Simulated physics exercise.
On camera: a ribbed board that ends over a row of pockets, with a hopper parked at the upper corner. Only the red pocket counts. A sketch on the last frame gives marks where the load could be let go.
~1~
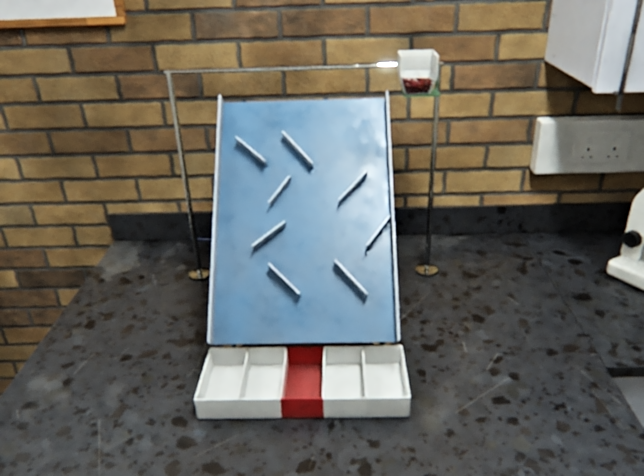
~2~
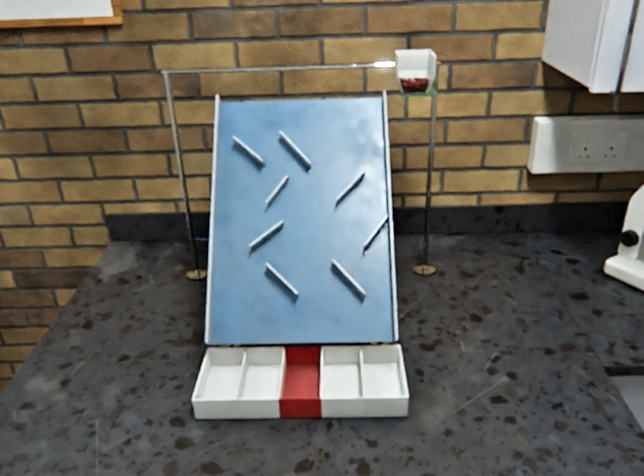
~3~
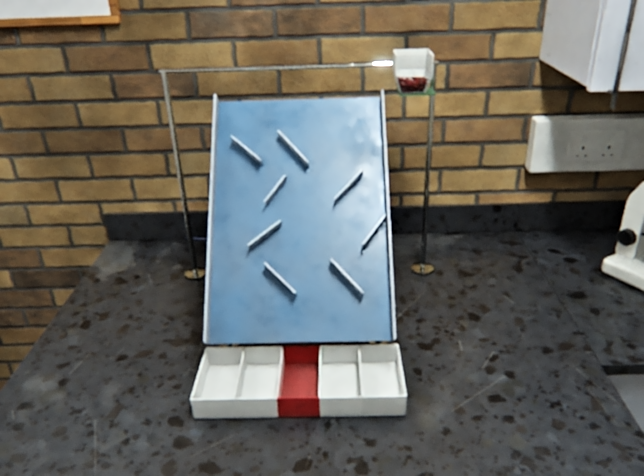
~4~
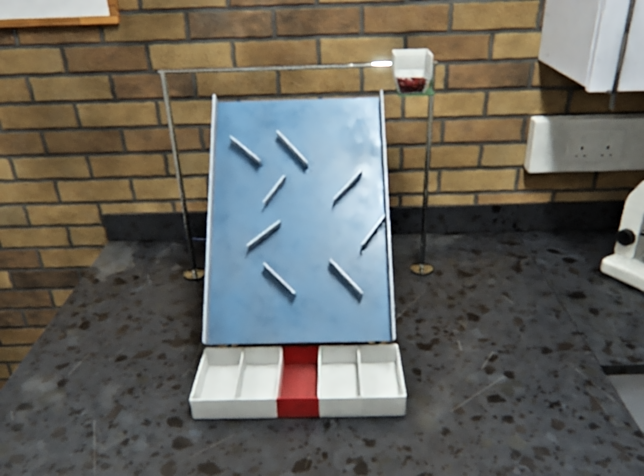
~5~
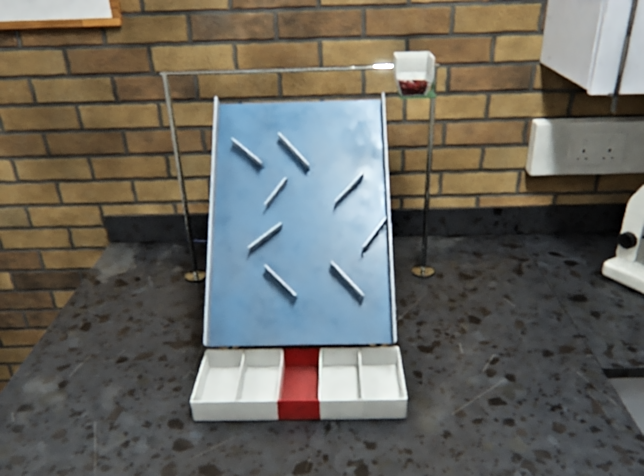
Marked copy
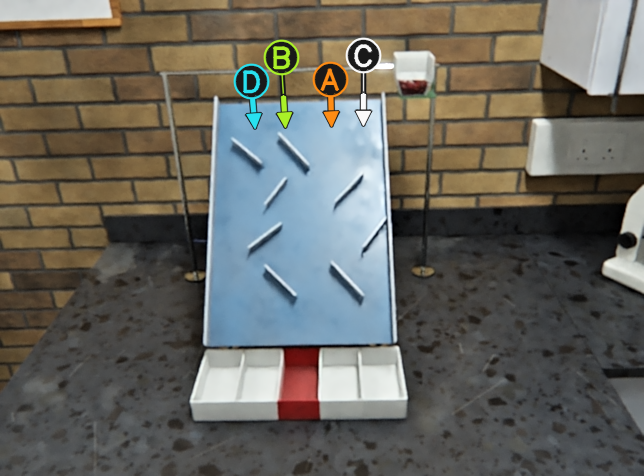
The clip shows a tilted blue board with slanted ribs above a row of white pockets and a central red one, with a small hopper of dark red contents at the upper right; nothing moves beyond a slight camera shift.
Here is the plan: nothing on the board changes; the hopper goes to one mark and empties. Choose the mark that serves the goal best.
A.
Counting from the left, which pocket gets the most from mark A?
The third from the left.
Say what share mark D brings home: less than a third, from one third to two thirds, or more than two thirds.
Mark D gives less than a third.
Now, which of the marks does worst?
D it is.
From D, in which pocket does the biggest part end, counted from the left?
The first.
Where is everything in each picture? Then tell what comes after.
Hopper at (418, 87), kidney beans, door shut, in the first frame.
Ribs (233, 136) to (263, 161), (280, 131) to (310, 163), (267, 202) to (287, 176), in the second frame.
Ribs (335, 198) to (362, 170), (248, 245) to (280, 220), (363, 244) to (385, 215), in the third frame.
Ribs (264, 263) to (295, 293), (330, 259) to (363, 293), in the fourth frame.
Red pocket at (299, 408), number 3 of 5 from the left, in the fifth frame.
On the marked copy, mark A meets the board at (331, 121); mark B meets the board at (285, 122); mark C meets the board at (363, 120); mark D meets the board at (254, 123).
Choosing A, most in the red pocket, about a quarter in other pockets.
Choosing B, about a third in the red pocket, about two thirds in other pockets.
Choosing C, about a third in the red pocket, about two thirds in other pockets.
Choosing D, a stray few in the red pocket, nearly all in other pockets, a stray few outside the box.
